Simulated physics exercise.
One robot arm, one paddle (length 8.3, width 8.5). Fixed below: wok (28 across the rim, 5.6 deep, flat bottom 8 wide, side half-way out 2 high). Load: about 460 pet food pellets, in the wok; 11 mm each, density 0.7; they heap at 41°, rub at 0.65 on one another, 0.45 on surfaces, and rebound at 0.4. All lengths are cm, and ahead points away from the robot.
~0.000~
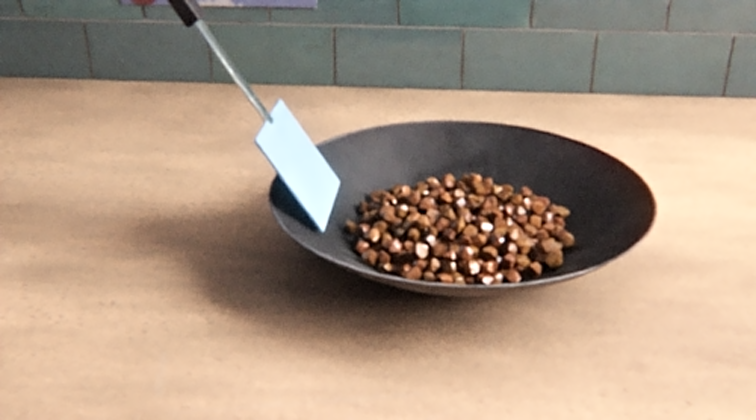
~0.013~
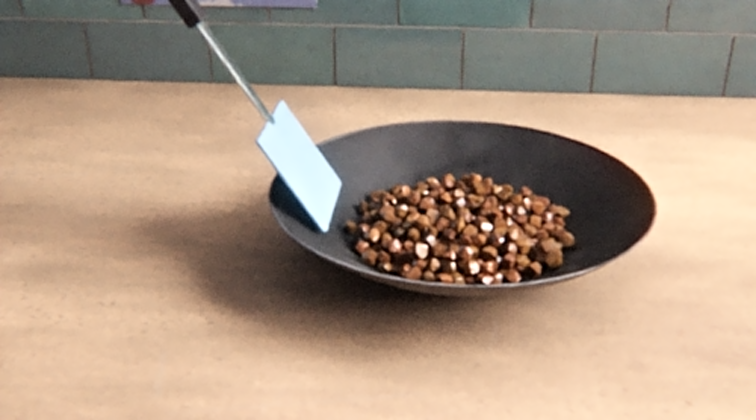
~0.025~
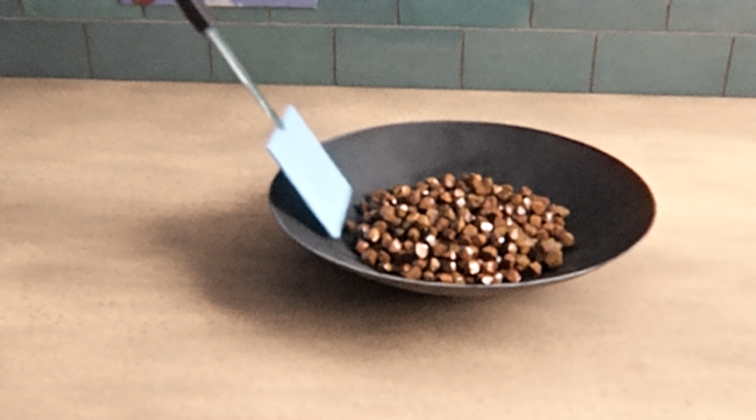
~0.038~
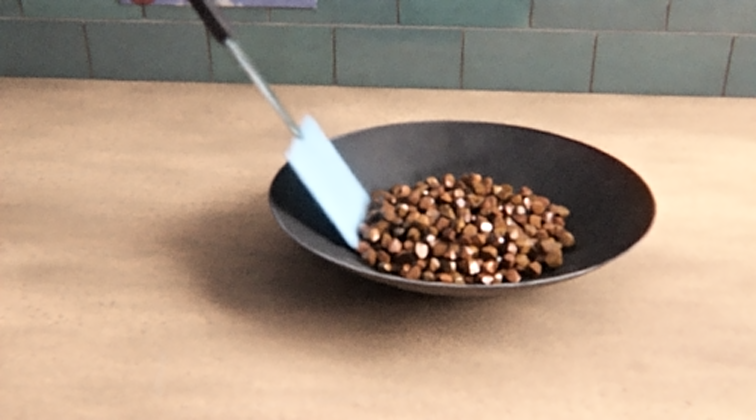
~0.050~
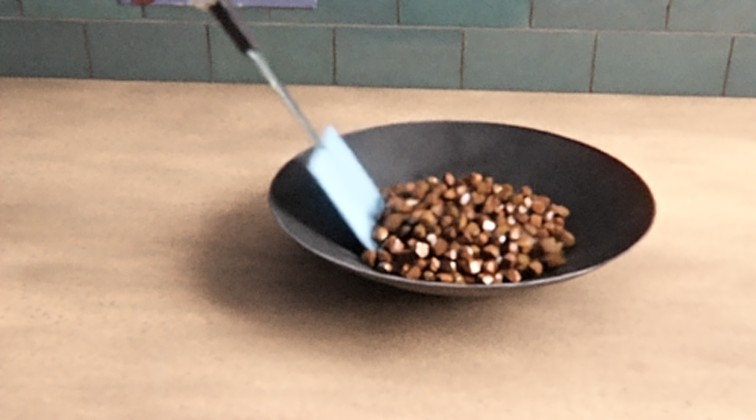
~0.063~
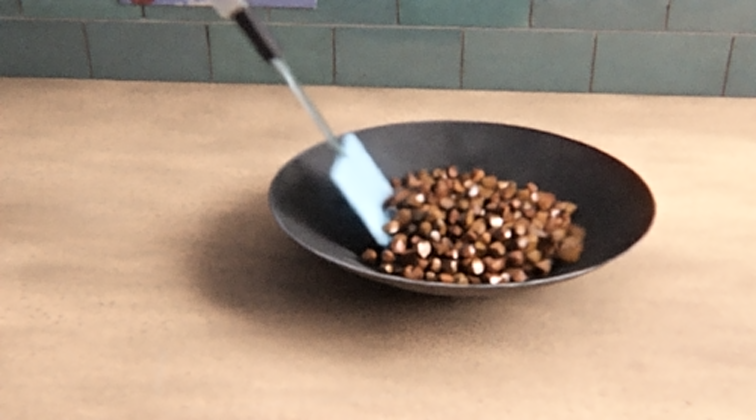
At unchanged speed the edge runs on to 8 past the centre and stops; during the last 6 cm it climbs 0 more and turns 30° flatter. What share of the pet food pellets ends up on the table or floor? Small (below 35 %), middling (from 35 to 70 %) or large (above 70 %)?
On the table or floor the share is middling, from 35 to 70 %.
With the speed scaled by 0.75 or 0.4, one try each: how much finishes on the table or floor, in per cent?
Some 35 and 25 per cent.
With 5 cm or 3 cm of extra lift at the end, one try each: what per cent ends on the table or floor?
Some 45 and 45 per cent.
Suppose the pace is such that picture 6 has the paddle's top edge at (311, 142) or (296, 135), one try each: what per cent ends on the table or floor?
Some 35 and 20 per cent.
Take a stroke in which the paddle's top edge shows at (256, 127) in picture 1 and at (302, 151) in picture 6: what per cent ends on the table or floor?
About 30 per cent.
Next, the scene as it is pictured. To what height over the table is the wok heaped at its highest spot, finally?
Roughly 6.5 cm.
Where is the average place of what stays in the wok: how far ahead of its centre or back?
About 5.5 cm ahead.
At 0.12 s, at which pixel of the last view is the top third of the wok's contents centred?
At about (541, 197).
After 0.09 s, sloping 57°, highest piece 7 above the table; 459 in the wok.
After 0.12 s, sloping 49°, highest piece 9 above the table; 459 in the wok.
After 0.34 s, sloping 27°, highest piece 11 above the table; 265 in the wok, 136 on the table or floor, 58 on the blade or in flight.
After 1.39 s, sloping 27°, highest piece 6 above the table; 261 in the wok, 198 on the table or floor.
At rest, 261 in the wok, 198 on the table or floor. That is 43 % on the table or floor.
